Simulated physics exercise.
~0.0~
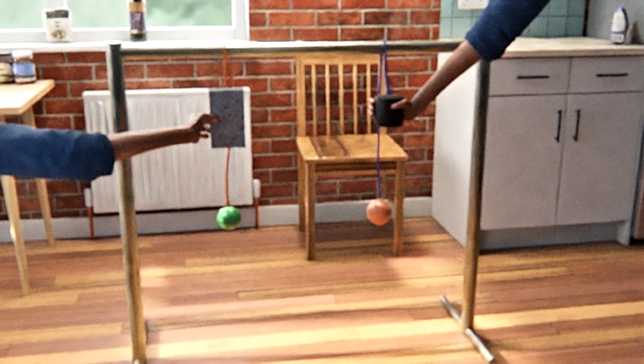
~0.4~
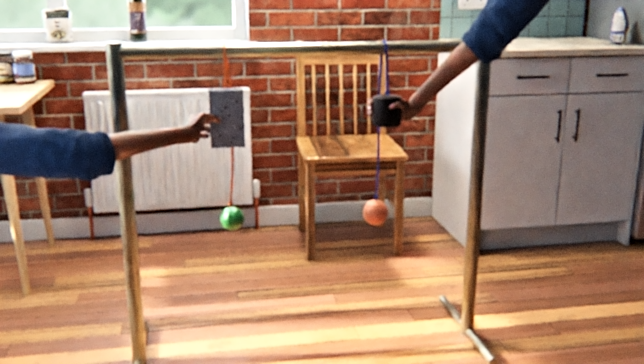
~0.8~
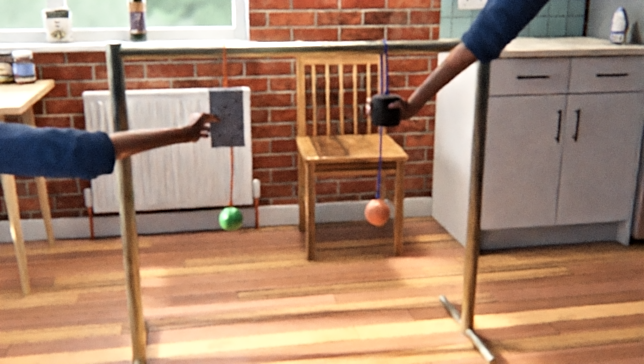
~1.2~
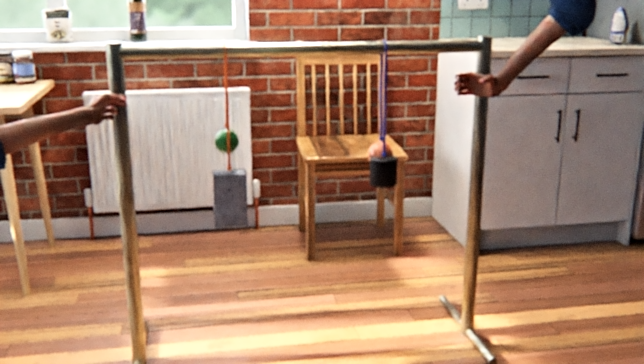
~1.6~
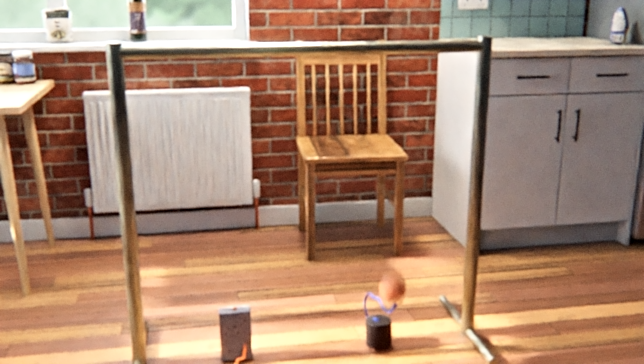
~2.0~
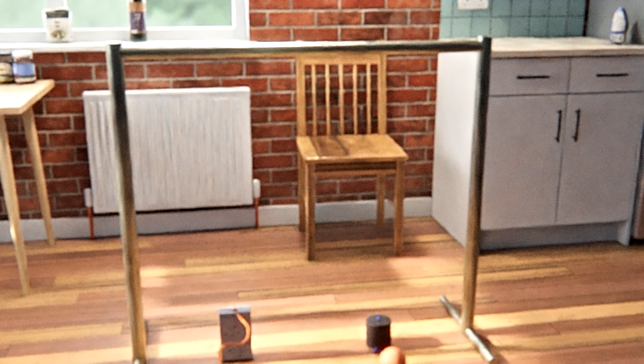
At the start, two hands hold a grey block on the left and a dark cylinder on the right beneath a metal rail, with a green apple and an orange hanging lower on cords draped over it. For a while almost nothing moves, apart from a slight sway of the fruit. Then both hands let go and draw back, and the block and cylinder drop while the apple and orange rise. Both cords come off the rail, and the block and cylinder reach the wooden floor, with the orange falling after them. At the end, the block and cylinder stand on the floor, the orange lies nearby, and the apple is out of sight.
